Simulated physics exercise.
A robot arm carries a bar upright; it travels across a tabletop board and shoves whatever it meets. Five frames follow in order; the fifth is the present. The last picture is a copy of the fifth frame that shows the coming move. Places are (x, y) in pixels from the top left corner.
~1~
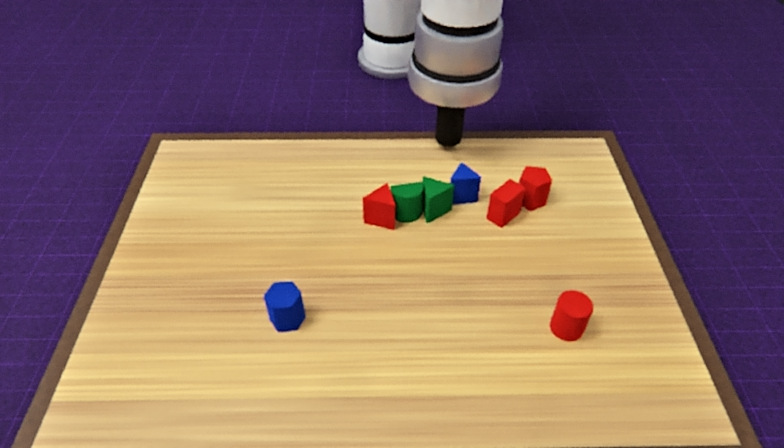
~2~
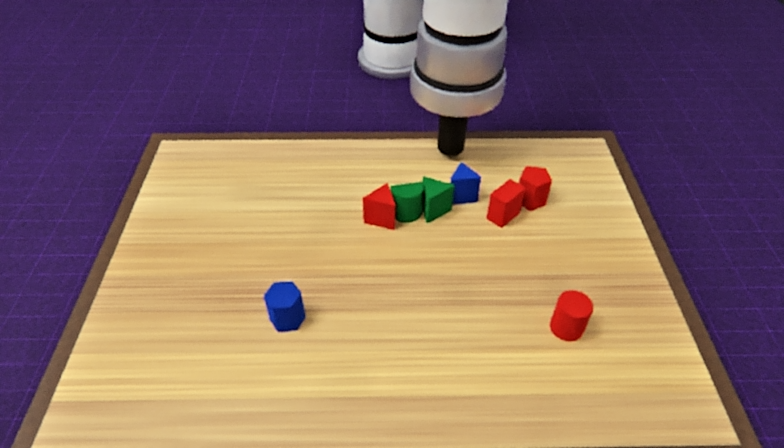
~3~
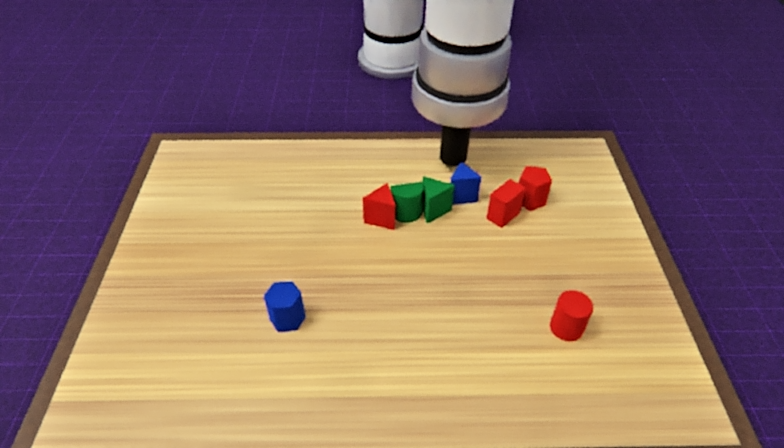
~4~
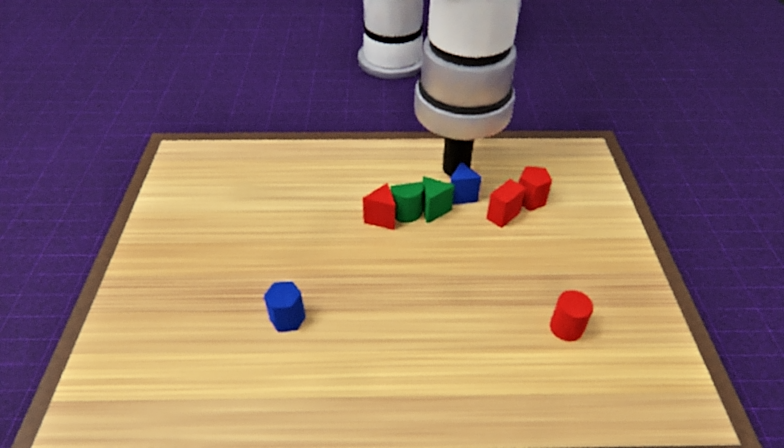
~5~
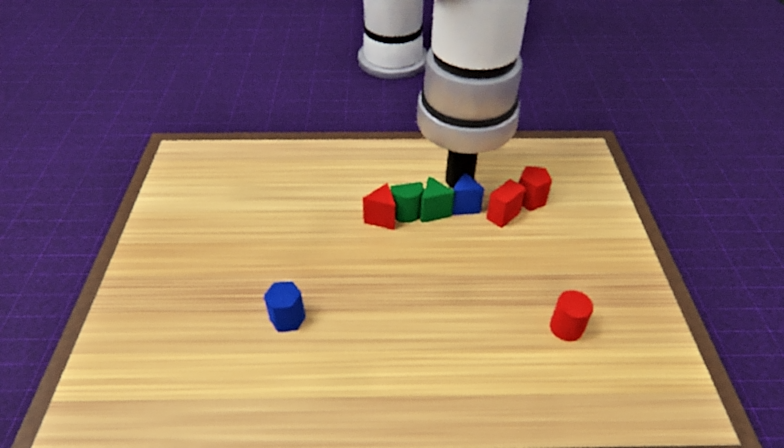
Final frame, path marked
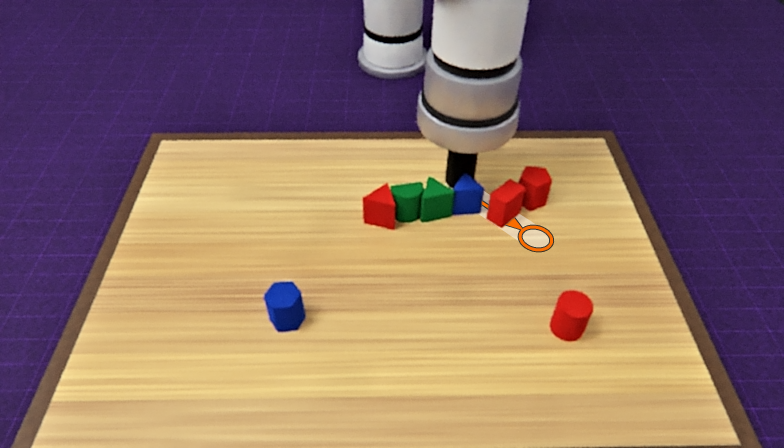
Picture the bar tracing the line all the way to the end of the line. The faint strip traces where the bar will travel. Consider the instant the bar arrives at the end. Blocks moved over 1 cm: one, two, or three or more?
It shifts two blocks.
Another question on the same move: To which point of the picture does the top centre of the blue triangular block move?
Around pixel (479, 197).
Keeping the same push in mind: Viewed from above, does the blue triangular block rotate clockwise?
Yes - that is the case.
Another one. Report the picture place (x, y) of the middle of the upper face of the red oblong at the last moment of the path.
I'd guess (568, 225).
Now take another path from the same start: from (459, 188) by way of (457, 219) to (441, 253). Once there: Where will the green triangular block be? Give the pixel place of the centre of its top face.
Around pixel (427, 202).
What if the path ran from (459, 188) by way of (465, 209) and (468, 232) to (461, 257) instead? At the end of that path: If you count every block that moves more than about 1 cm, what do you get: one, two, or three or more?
One block shifts.
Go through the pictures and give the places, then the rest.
In the first frame, tip of the bar at (448, 139), middles of tops, blue triangular block at (465, 172), red oblong at (508, 190), red pentagonal block at (536, 175).
In the second frame, bar at (451, 148), nothing pushed.
In the third frame, bar at (453, 158), nothing pushed.
In the fourth frame, bar at (456, 169), nothing pushed.
In the fifth frame, bar at (460, 181), blue triangular block at (468, 183), red oblong at (508, 190), red pentagonal block at (536, 175).
The line goes straight from (459, 188) to (536, 238).
What follows on the original path. One third of the way, bar at (485, 197); blue triangular block at (475, 195), turned 70° clockwise.
Two thirds of the way, bar at (510, 214); blue triangular block at (479, 197), turned 100° clockwise; red oblong at (538, 207).
At the end, bar at (538, 231); blue triangular block at (479, 197), turned 100° clockwise; red oblong at (568, 225), turned 15° anticlockwise; red pentagonal block unmoved.
